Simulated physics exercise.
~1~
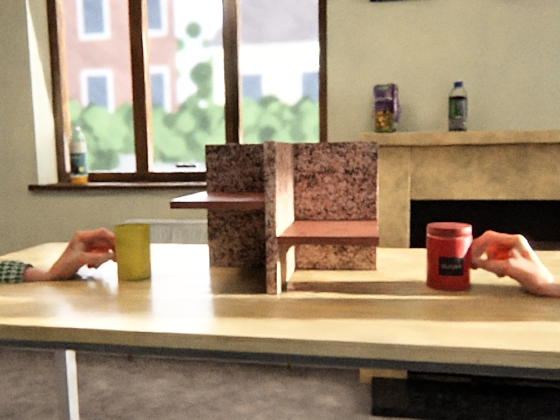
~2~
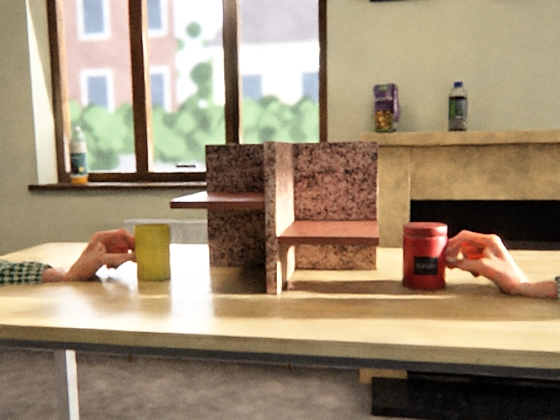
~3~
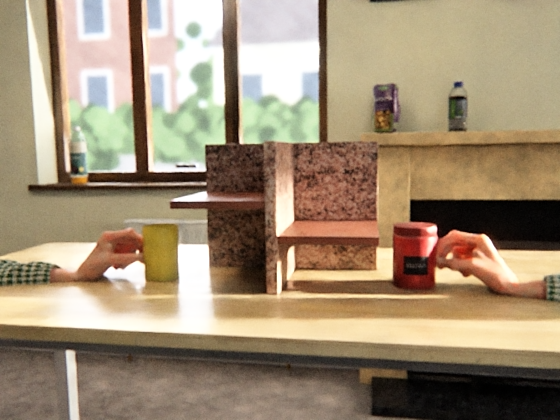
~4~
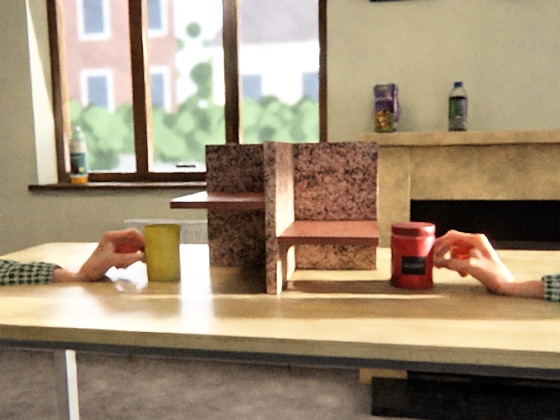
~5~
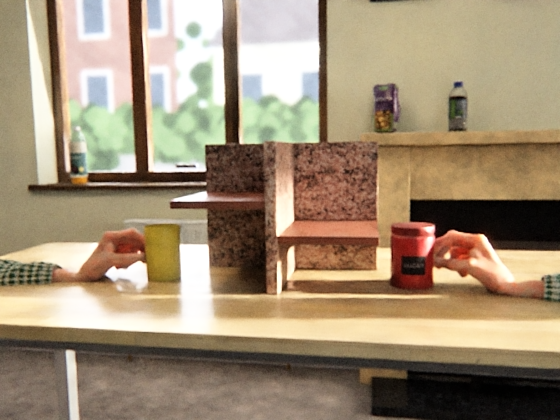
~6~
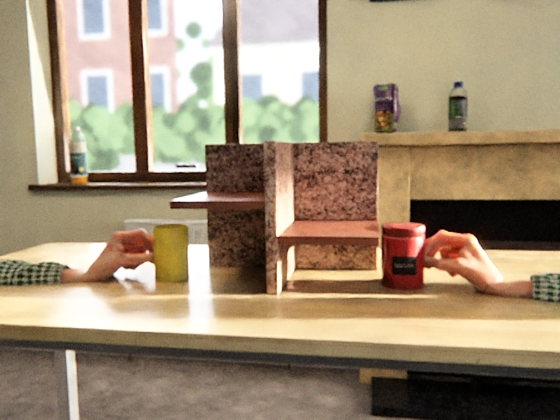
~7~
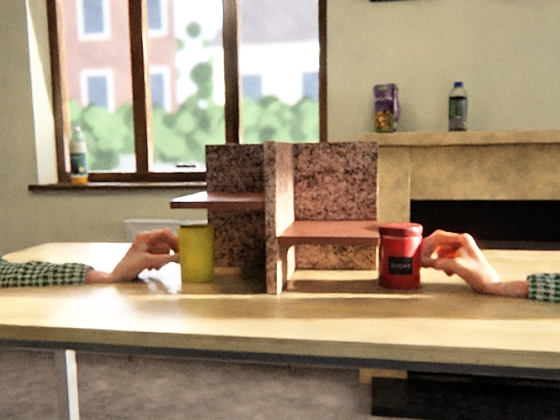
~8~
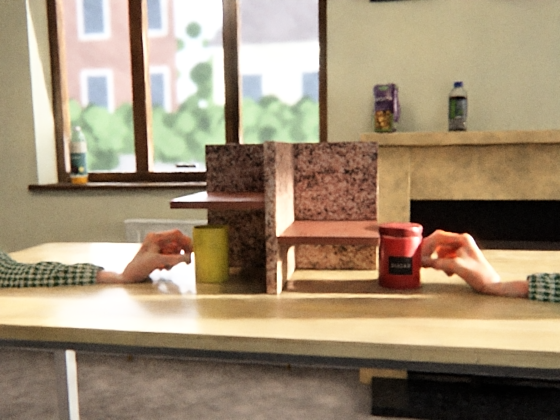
Two hands slid a yellow beaker and a red jar across a table toward opposite sides of a speckled shelf; the beaker slipped in under the left ledge, while the red jar, too tall, stopped at the right ledge's edge.
